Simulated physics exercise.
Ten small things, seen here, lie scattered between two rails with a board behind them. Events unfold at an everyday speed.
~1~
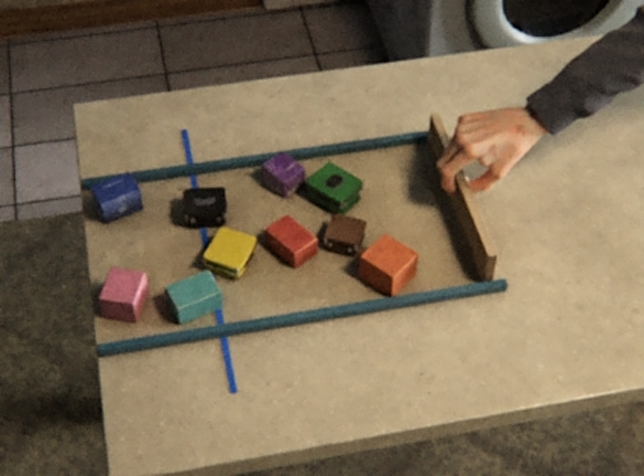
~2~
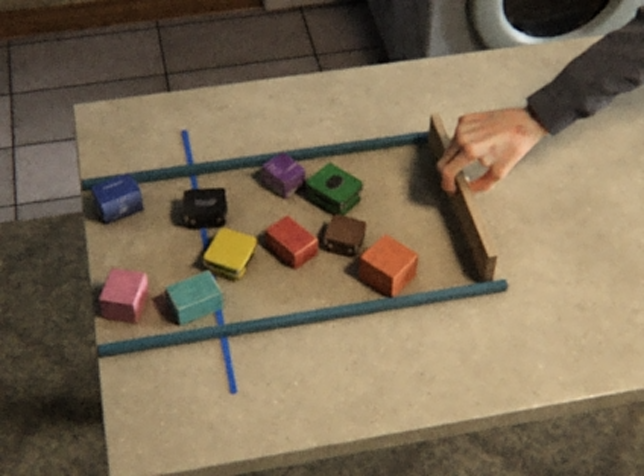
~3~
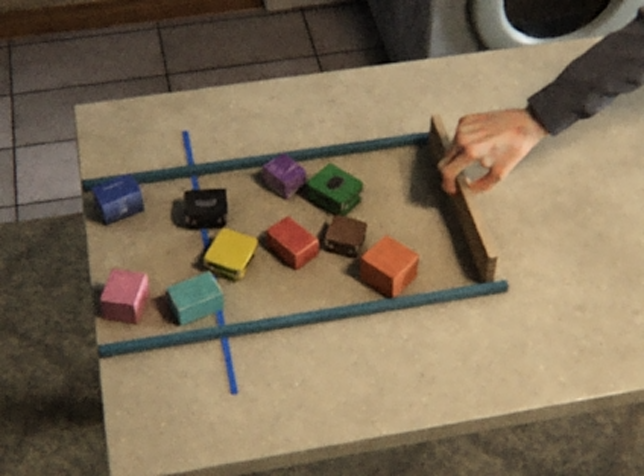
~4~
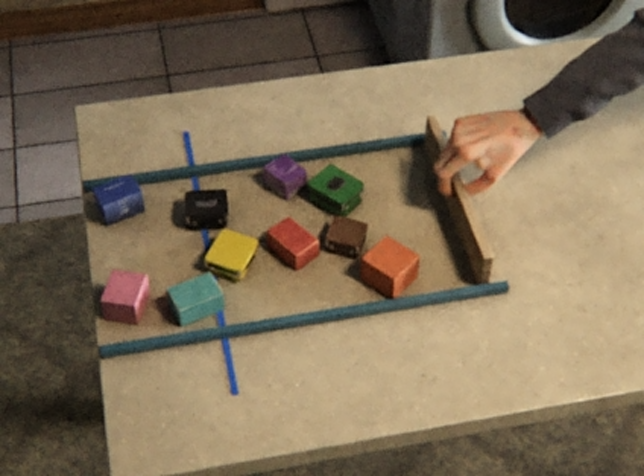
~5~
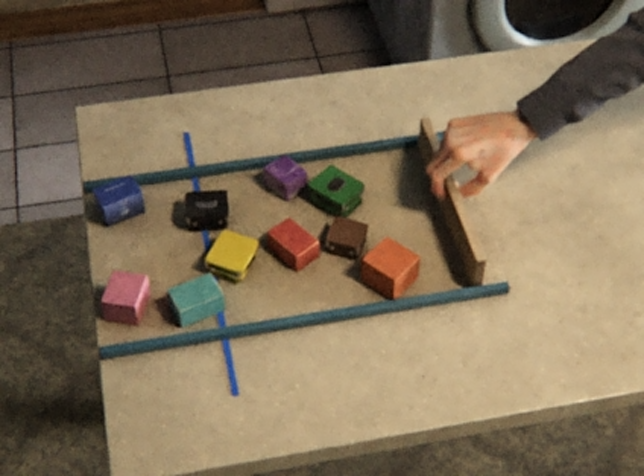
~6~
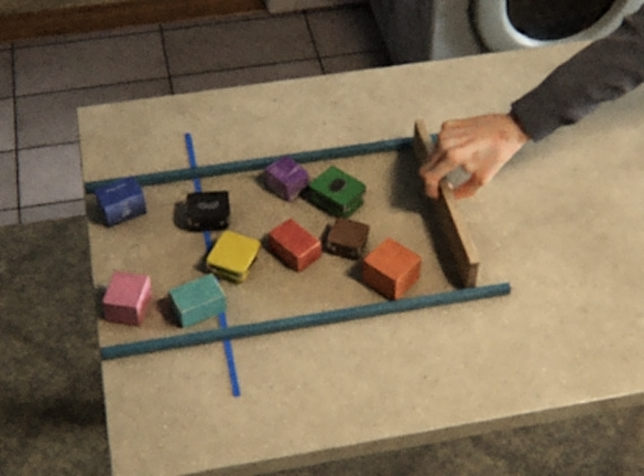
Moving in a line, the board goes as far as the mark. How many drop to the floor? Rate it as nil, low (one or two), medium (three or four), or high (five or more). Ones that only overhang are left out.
Nil.
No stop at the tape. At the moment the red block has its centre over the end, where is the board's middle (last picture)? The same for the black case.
Points: About (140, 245) and about (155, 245).
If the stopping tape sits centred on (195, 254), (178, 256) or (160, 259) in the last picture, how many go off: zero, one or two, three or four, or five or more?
Lab note - count per position: 1 or 2; one to two; 1 or 2.
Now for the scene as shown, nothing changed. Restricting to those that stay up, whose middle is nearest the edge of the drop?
The one you want is the pink block.
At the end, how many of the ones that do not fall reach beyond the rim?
Overhanging ones - 1.
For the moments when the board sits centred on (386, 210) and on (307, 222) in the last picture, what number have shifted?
Moved so far: 1, then 6.
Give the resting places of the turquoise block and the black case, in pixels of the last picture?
Final centres, first then second: (154, 306), (146, 223).
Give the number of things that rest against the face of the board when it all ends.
Contact count: 4.
Soon after, none off yet; pink block at rest near (127, 299); blue box at rest near (121, 201); turquoise block at rest near (198, 301).
Then, none off yet; pink block moving near (124, 300); blue box at rest near (121, 201); turquoise block moved a little near (185, 302).
At rest, the number that fall off is zero.
